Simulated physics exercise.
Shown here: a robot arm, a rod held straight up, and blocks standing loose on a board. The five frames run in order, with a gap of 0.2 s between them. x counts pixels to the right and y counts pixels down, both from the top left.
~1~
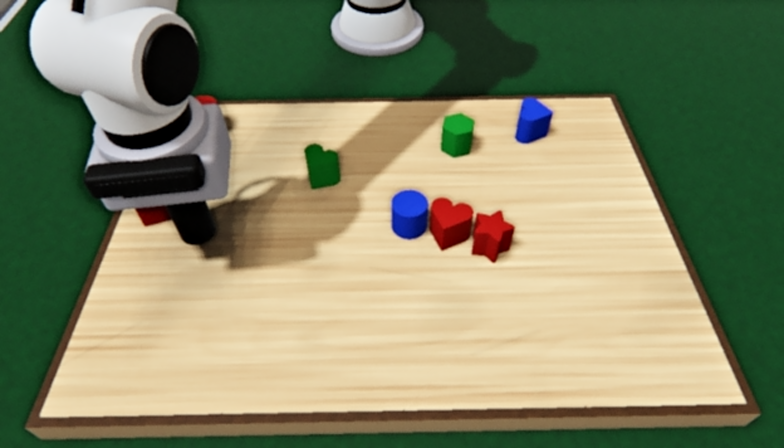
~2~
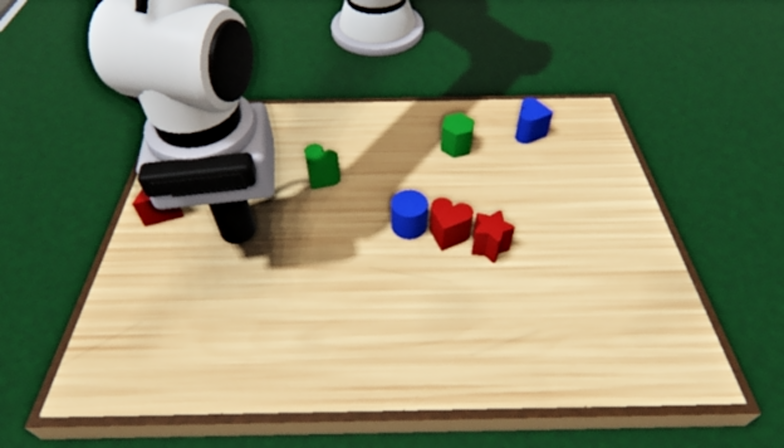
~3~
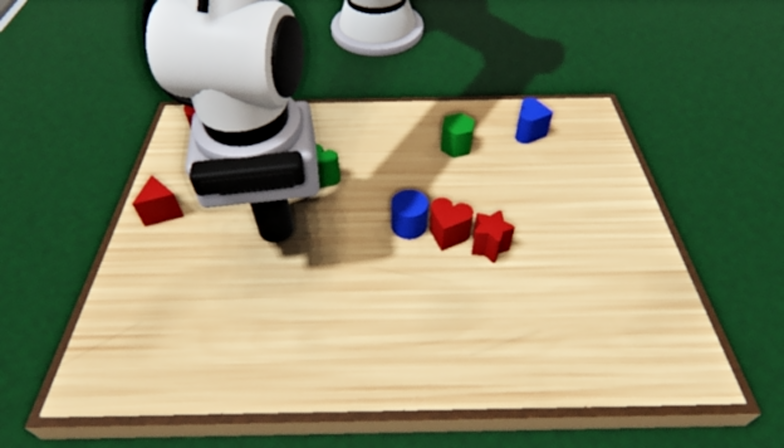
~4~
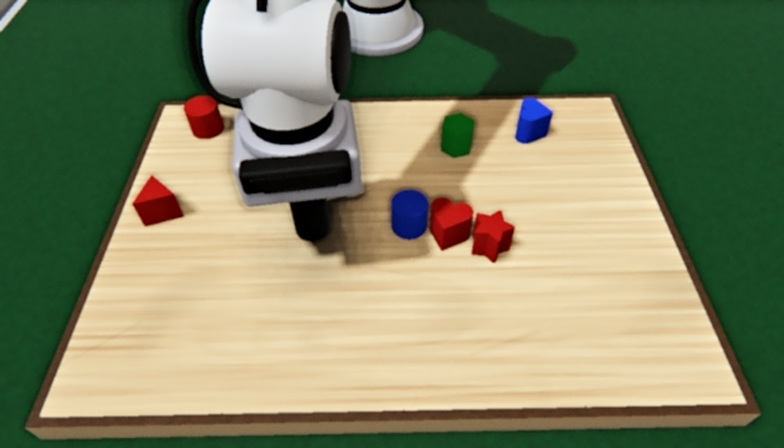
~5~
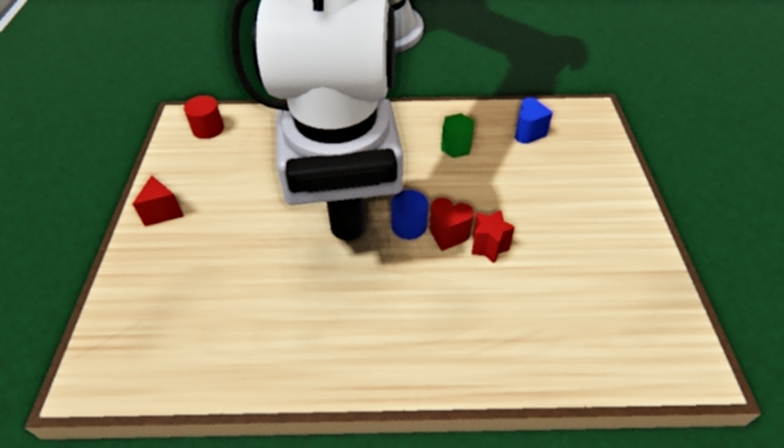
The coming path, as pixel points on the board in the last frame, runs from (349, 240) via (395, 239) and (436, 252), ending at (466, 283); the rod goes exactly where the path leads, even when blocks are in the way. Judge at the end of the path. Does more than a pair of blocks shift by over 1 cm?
I'd say no.
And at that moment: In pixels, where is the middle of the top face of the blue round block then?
It will likely be found at (430, 194).
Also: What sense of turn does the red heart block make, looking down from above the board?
Looking down, it rotates clockwise.
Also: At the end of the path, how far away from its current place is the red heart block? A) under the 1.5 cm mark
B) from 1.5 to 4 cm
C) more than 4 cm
B
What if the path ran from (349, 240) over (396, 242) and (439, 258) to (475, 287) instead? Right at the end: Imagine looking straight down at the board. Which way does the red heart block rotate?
From the top, the block rotates clockwise.
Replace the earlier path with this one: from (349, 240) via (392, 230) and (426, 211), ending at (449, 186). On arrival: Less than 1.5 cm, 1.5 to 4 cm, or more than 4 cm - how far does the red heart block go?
Result: 1.5-4 cm.
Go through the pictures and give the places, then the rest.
In the first frame, lower end of the rod at (199, 232), tops of blocks, blue round block at (410, 202), red heart block at (451, 211), red star at (494, 224).
In the second frame, rod at (238, 231), blocks as before.
In the third frame, rod at (277, 230), blocks as before.
In the fourth frame, rod at (313, 229), blocks as before.
In the fifth frame, rod at (348, 227), blue round block at (410, 202), red heart block at (451, 211), red star at (494, 224).
On the path given first. One third of the way, rod at (395, 226); blue round block at (422, 197); red heart block at (457, 208), turned 25° clockwise.
Two thirds of the way, rod at (437, 240); blue round block at (430, 194); red heart block at (464, 203), turned 55° clockwise; red star at (498, 227).
At the end, rod at (468, 271); blue round block at (430, 194); red heart block at (464, 203), turned 55° clockwise; red star at (498, 227).
